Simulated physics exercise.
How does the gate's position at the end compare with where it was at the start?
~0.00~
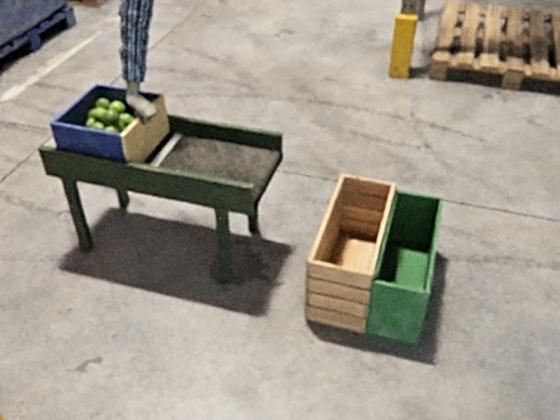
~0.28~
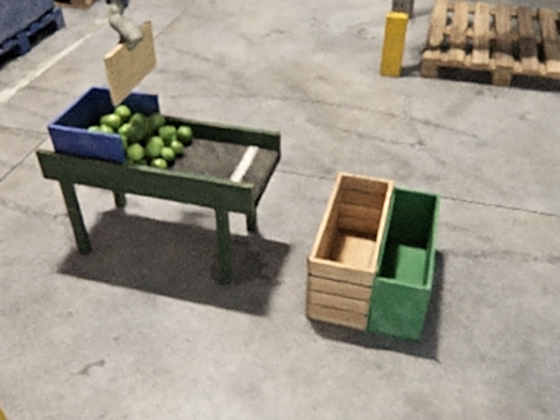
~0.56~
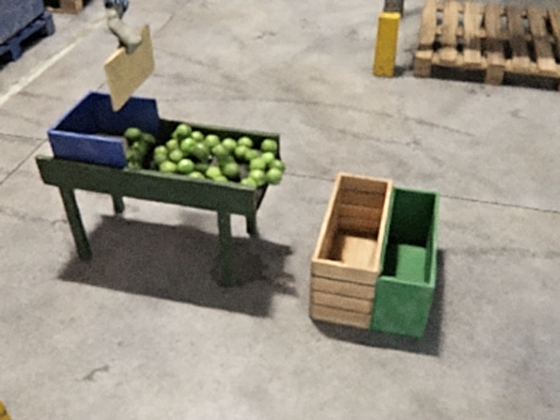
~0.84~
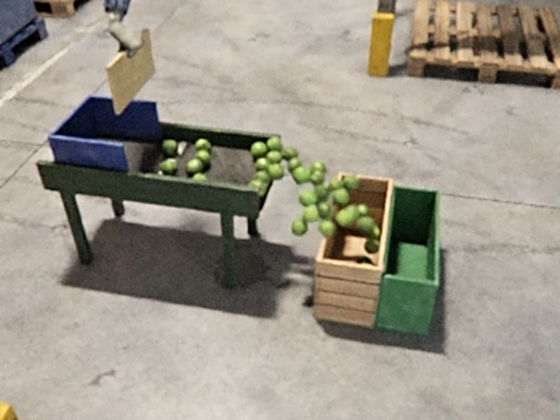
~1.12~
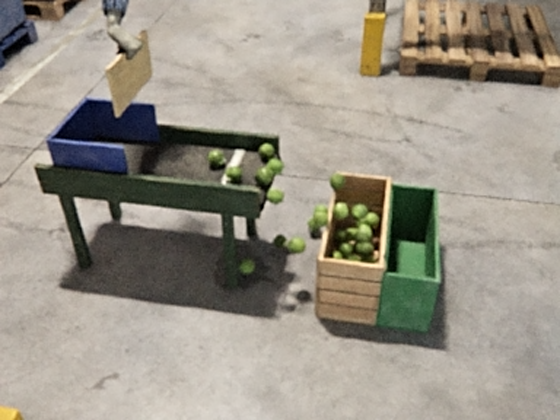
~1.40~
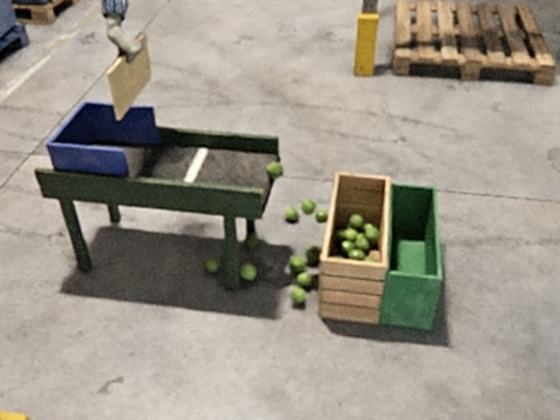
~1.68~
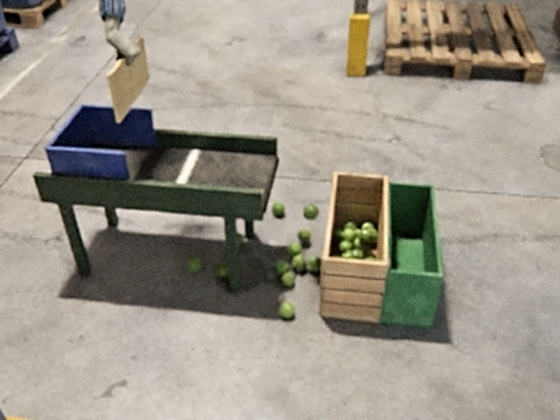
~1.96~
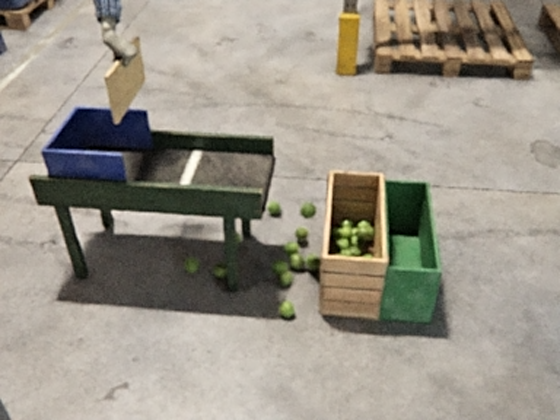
At the start the gate stood down at the belt, closing off the right side of the blue pen. By the end it was held up in the air above the pen, leaving that side open.
